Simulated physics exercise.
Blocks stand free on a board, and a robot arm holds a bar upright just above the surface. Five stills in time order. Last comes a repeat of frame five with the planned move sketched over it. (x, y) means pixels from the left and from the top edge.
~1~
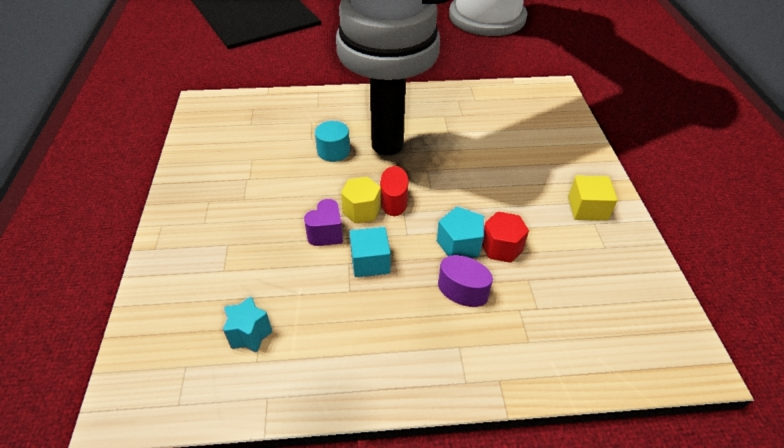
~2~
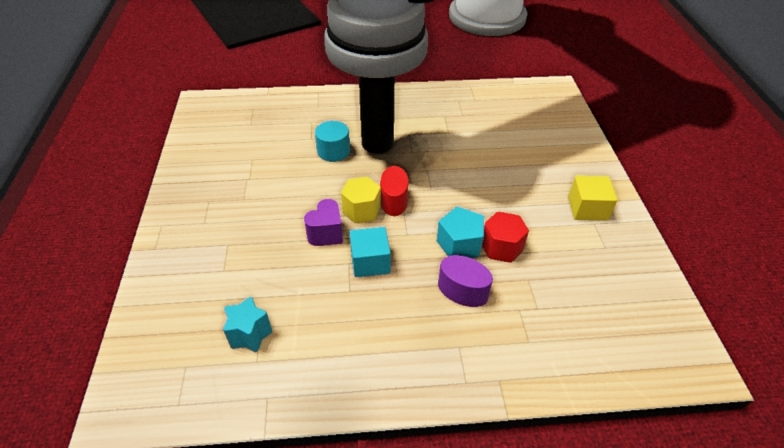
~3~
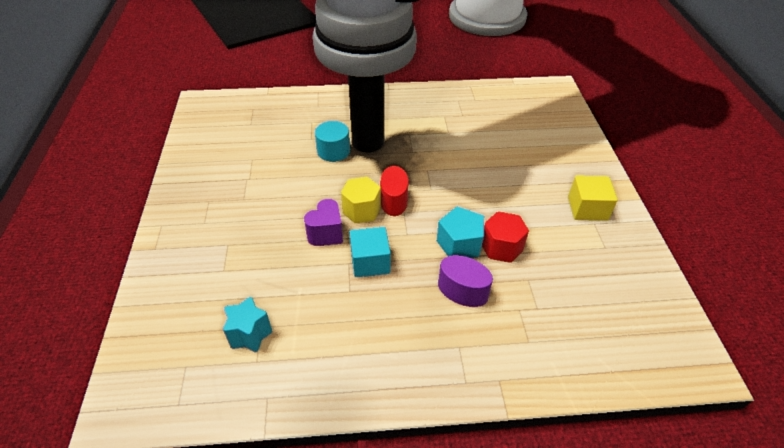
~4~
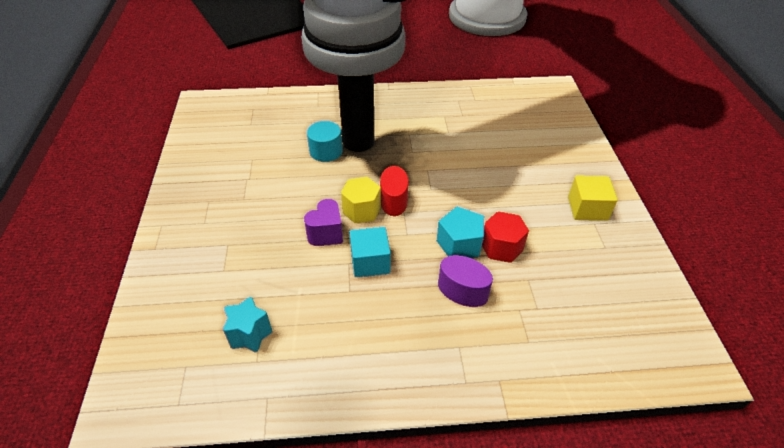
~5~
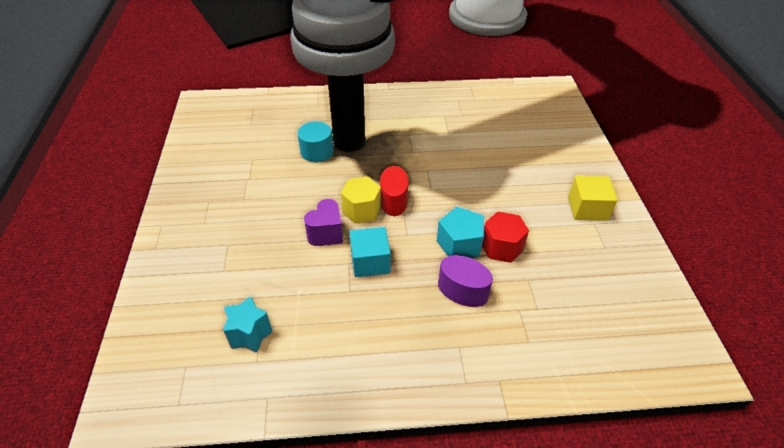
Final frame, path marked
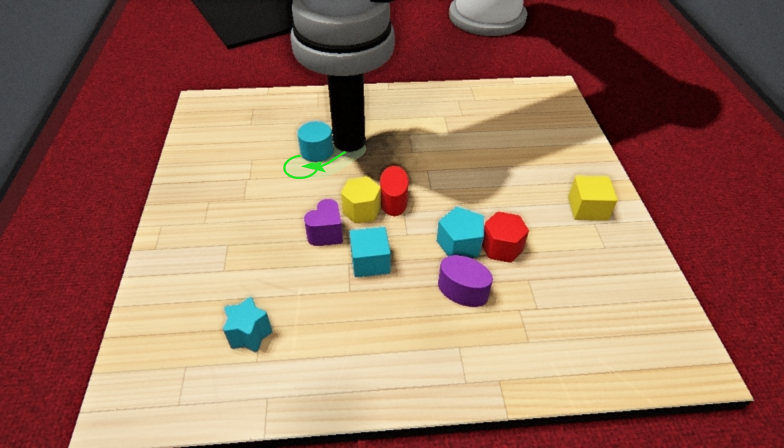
On a wooden board, a robot arm moving its black bar left and nudging a turquoise round block slightly left among scattered coloured blocks.
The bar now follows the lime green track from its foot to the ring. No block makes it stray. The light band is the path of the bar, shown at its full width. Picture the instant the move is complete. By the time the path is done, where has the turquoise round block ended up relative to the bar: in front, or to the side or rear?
It keeps leading.
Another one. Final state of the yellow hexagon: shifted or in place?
It ends up on the same spot.
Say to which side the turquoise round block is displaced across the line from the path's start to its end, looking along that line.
Right-hand side.
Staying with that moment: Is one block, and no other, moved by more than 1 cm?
Answer: Yes.
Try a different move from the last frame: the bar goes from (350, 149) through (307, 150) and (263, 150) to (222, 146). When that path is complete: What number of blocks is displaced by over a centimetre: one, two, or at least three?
One moves.
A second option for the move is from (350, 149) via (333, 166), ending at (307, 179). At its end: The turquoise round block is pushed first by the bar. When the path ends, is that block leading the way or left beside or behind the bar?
Slipped off.
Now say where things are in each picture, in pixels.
Tip of the bar (388, 145), middles of tops, turquoise round block (332, 130), yellow hexagon (361, 189), in the first picture.
Bar (378, 144), nothing pushed, in the second picture.
Bar (368, 143), nothing pushed, in the third picture.
Bar (359, 142), turquoise round block (324, 130), in the fourth picture.
Bar (349, 142), turquoise round block (314, 131), yellow hexagon (361, 189), in the fifth picture.
The line goes from (350, 149) over (336, 158) and (321, 166) to (301, 167).
The first path, step by step. Halfway along, bar (328, 156); turquoise round block (295, 135).
At the end, bar (300, 160); turquoise round block (275, 131); yellow hexagon unmoved.
